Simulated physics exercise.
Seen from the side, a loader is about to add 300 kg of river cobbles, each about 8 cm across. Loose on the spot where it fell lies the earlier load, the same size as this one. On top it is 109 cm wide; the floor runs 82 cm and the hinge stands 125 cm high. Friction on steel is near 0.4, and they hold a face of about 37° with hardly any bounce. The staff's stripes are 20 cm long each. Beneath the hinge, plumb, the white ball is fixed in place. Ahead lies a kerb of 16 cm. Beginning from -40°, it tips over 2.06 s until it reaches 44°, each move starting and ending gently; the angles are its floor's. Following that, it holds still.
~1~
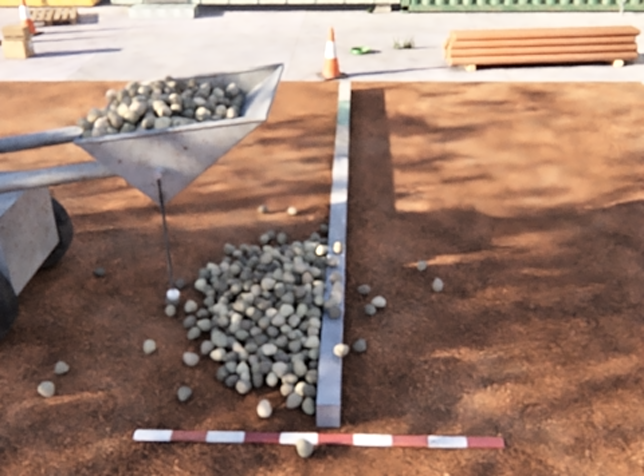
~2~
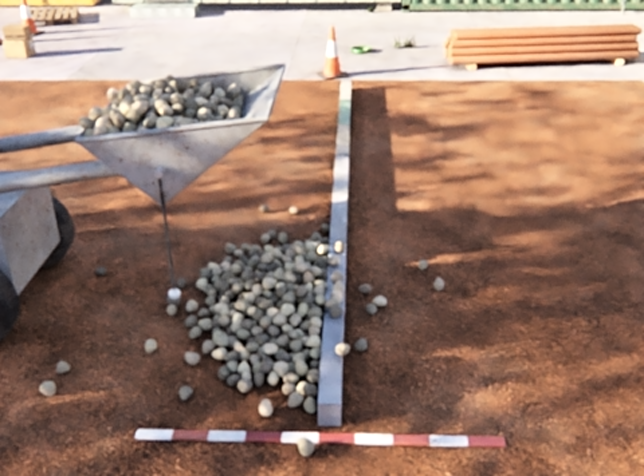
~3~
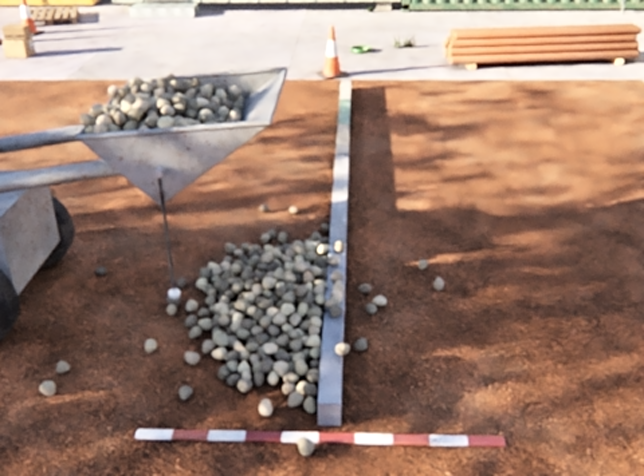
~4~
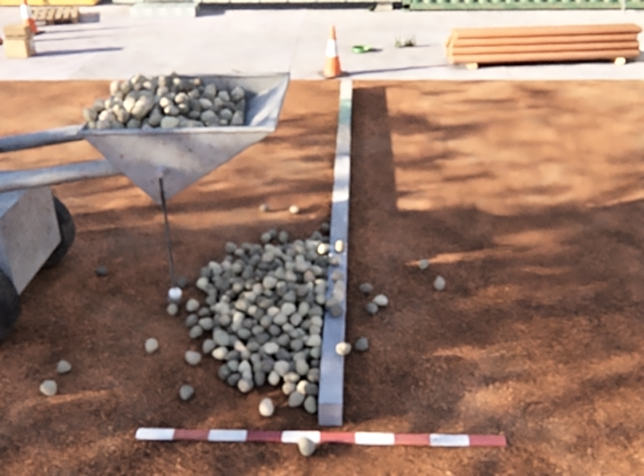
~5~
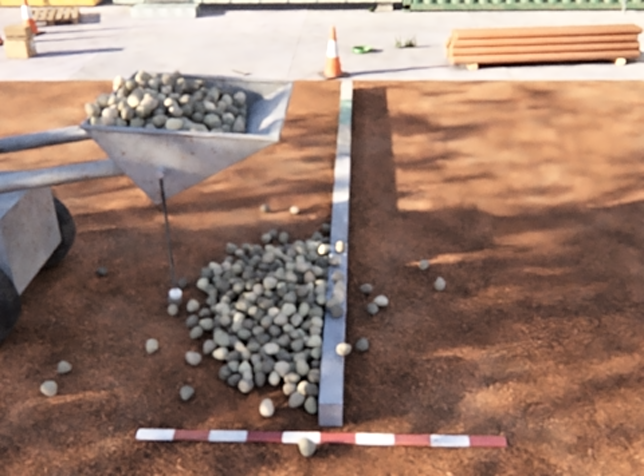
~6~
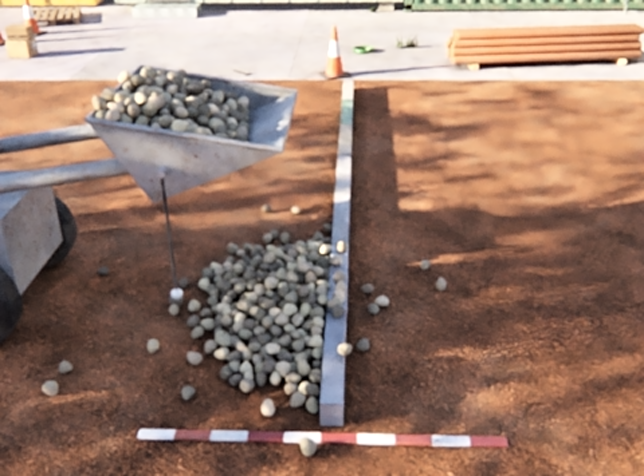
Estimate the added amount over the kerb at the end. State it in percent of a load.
Roughly 32 per cent of a load.
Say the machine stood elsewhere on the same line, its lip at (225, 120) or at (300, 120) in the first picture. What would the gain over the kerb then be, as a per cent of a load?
Around 5 percent, then around 65 percent.
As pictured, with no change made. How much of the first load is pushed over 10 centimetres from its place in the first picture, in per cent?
Estimate: 5 %, roughly.
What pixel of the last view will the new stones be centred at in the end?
(314, 287).
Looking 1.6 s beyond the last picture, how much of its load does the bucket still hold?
Estimate: 10 % remaining inside, roughly.
Then, 0.9 s after the last picture the floor is at 31°; in per cent of one load, 92 in the bucket, 109 on this side of the kerb, 2 over the kerb; the foremost stones are at (382, 302).
Then, 1.6 s after the last picture the floor is at 44°; in per cent of one load, 10 in the bucket, 176 on this side of the kerb, 16 over the kerb; the foremost stones are at (419, 274).
Then, 1.9 s after the last picture the floor is at 44°; in per cent of one load, 0 in the bucket, 174 on this side of the kerb, 28 over the kerb; the foremost stones are at (451, 274).
Then, 4.5 s after the last picture the floor is at 44°; in per cent of one load, 0 in the bucket, 168 on this side of the kerb, 34 over the kerb; the foremost stones are at (470, 271). Net gain over the kerb, 32.
